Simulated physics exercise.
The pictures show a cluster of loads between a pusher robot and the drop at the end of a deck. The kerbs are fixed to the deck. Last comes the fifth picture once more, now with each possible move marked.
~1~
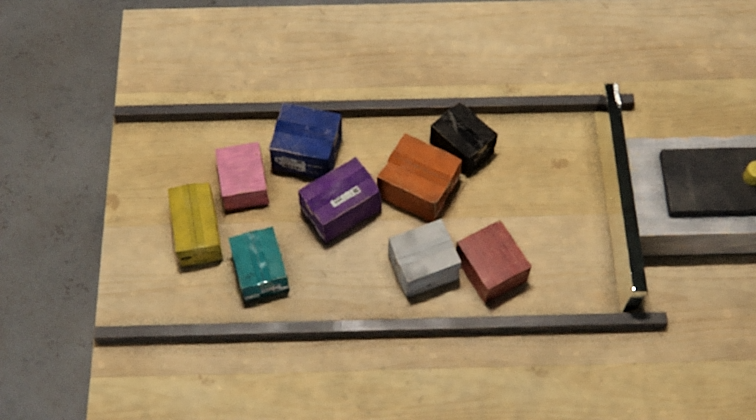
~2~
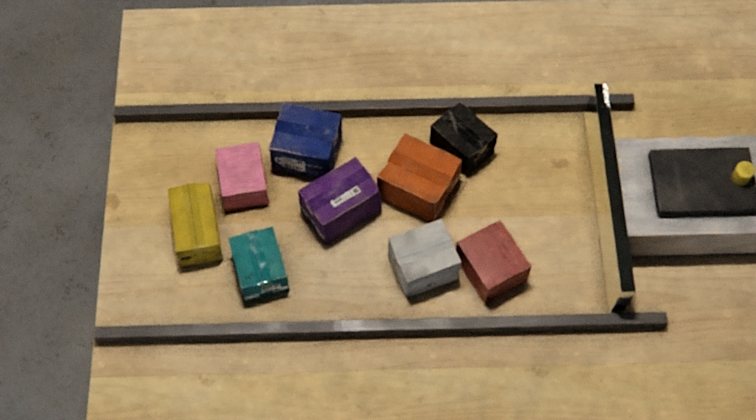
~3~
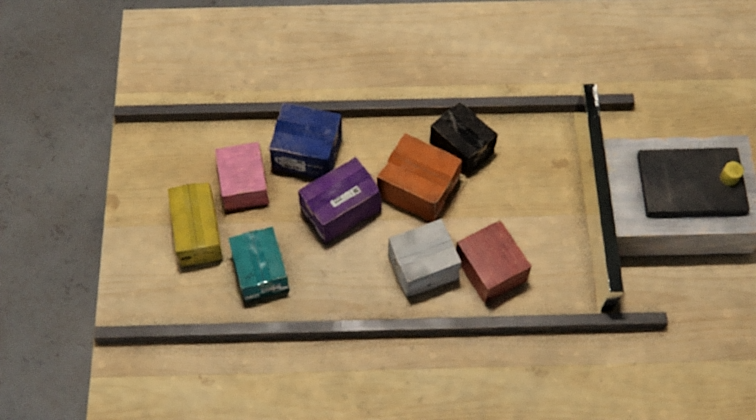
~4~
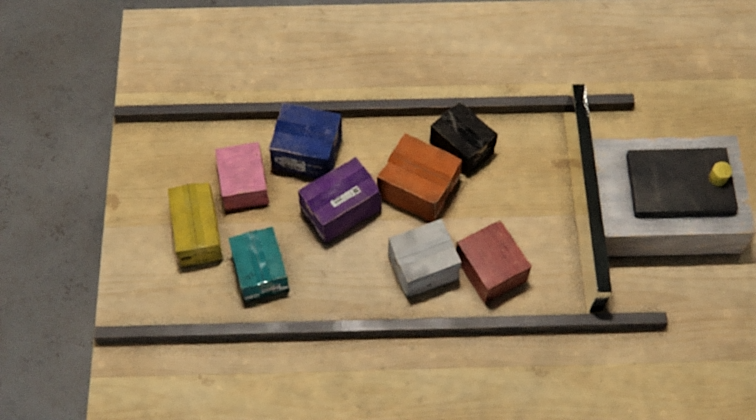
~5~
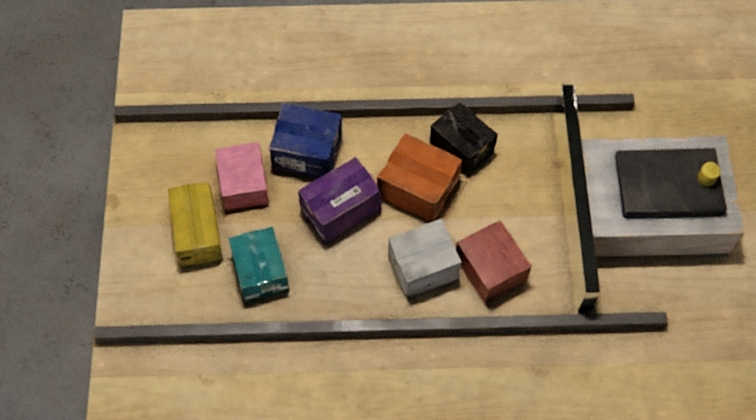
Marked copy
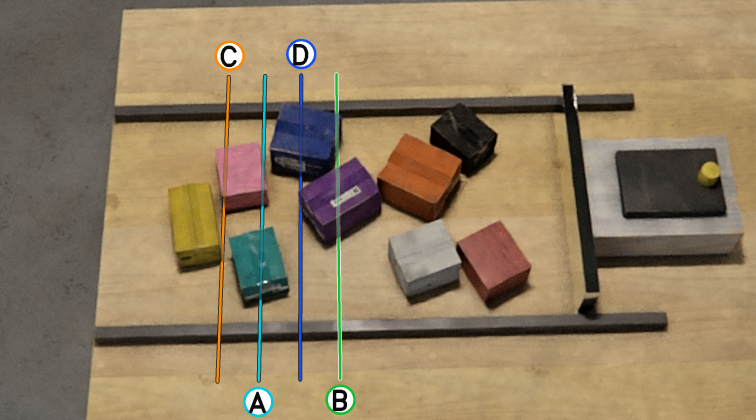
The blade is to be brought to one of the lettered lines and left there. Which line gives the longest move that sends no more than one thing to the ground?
No second one falls up to A.
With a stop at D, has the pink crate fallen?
No.
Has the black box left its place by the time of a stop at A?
Yes.
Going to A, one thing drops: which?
The yellow box.
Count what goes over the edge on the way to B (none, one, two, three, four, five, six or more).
The count is none.
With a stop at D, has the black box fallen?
By then, no.
On the marked copy, A at (262, 218); B at (338, 216); C at (224, 219); D at (301, 217).
With A. Early on, robot (549, 184); black box (418, 136); white parcel (380, 257).
Further on, robot (435, 187); yellow box (161, 228); pink crate (201, 181).
At the end, robot (346, 189); yellow box over the edge; pink crate (118, 182); one fallen.
As for the rest, B is within the limit but short; C drops three; D is within the limit but short.
